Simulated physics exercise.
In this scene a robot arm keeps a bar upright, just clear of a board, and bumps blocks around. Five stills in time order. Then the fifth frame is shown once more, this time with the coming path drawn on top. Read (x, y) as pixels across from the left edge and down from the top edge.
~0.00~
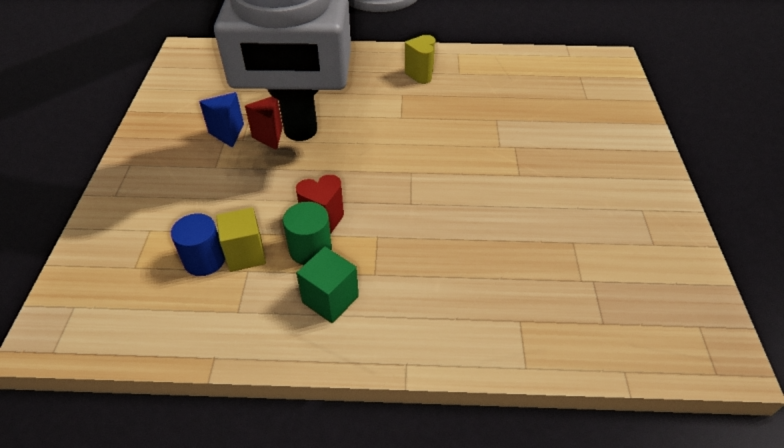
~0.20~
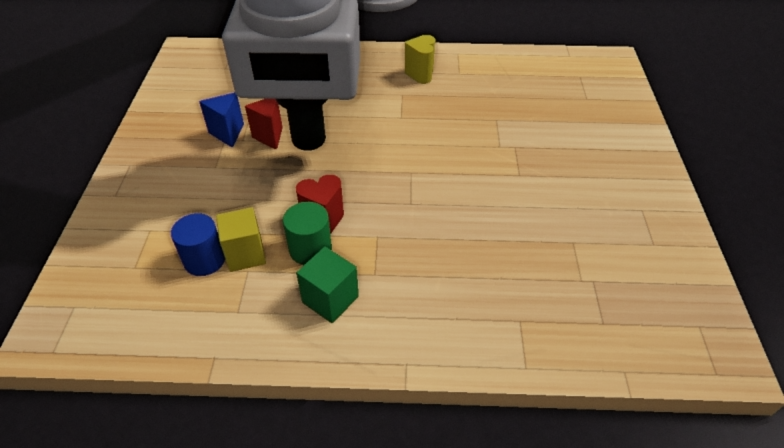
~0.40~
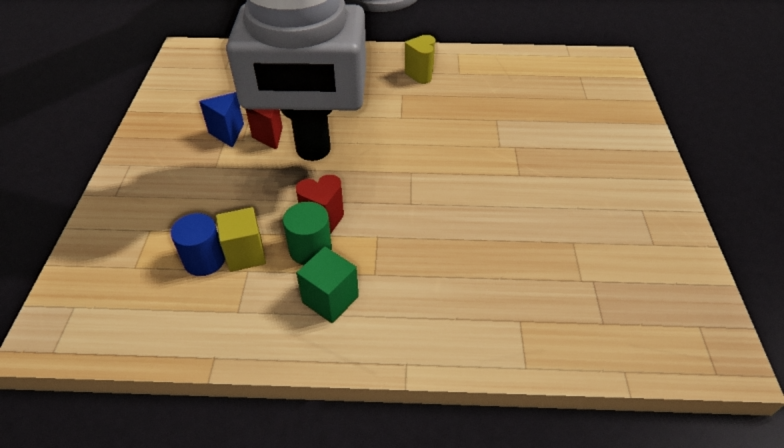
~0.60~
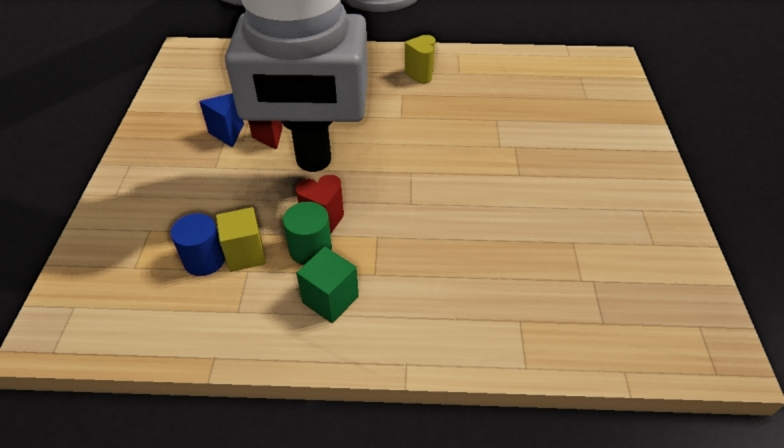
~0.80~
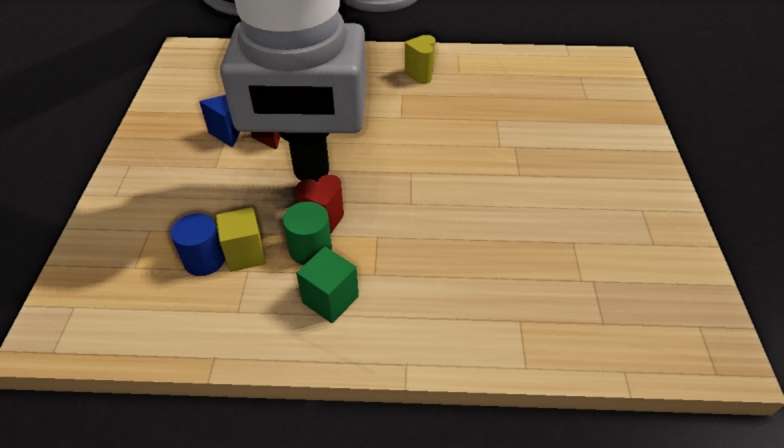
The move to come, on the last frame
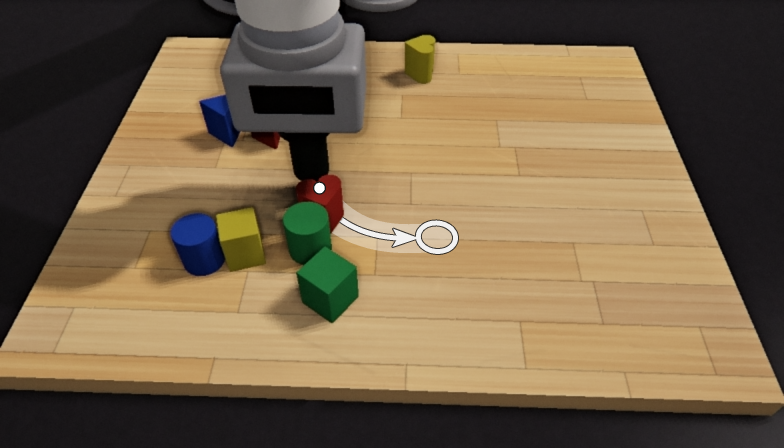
In the video, a gray robotic arm with a black tip moves over a wooden board toward the viewer, from beside the red and blue blocks to the red heart block near a green cylinder, while the blocks stay still.
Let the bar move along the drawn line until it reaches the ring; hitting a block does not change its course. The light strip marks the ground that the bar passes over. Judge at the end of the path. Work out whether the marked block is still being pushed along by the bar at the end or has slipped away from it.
Answer: Slipped away.
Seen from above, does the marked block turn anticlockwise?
No, I don't think so.
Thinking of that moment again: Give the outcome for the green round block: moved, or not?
It gets moved.
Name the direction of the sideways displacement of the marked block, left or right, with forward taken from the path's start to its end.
The right-hand side.
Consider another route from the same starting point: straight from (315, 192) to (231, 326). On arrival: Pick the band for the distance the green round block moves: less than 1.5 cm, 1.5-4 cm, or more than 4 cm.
Verdict: From 1.5 to 4 cm.
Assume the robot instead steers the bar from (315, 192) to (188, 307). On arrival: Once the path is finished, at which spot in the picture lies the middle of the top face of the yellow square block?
I expect it at (153, 312).
Path on the board, from (315, 192) over (342, 220) and (386, 237) to (437, 237); the dot is on the red heart block.
What follows on the original path. One third of the way, bar (340, 201); green round block (304, 231); red heart block (343, 214).
Two thirds of the way, bar (388, 218); green round block (305, 231); red heart block (358, 228), turned 45° clockwise.
At the end, bar (439, 218); green round block (305, 231); red heart block (358, 228), turned 45° clockwise; green square block in place.
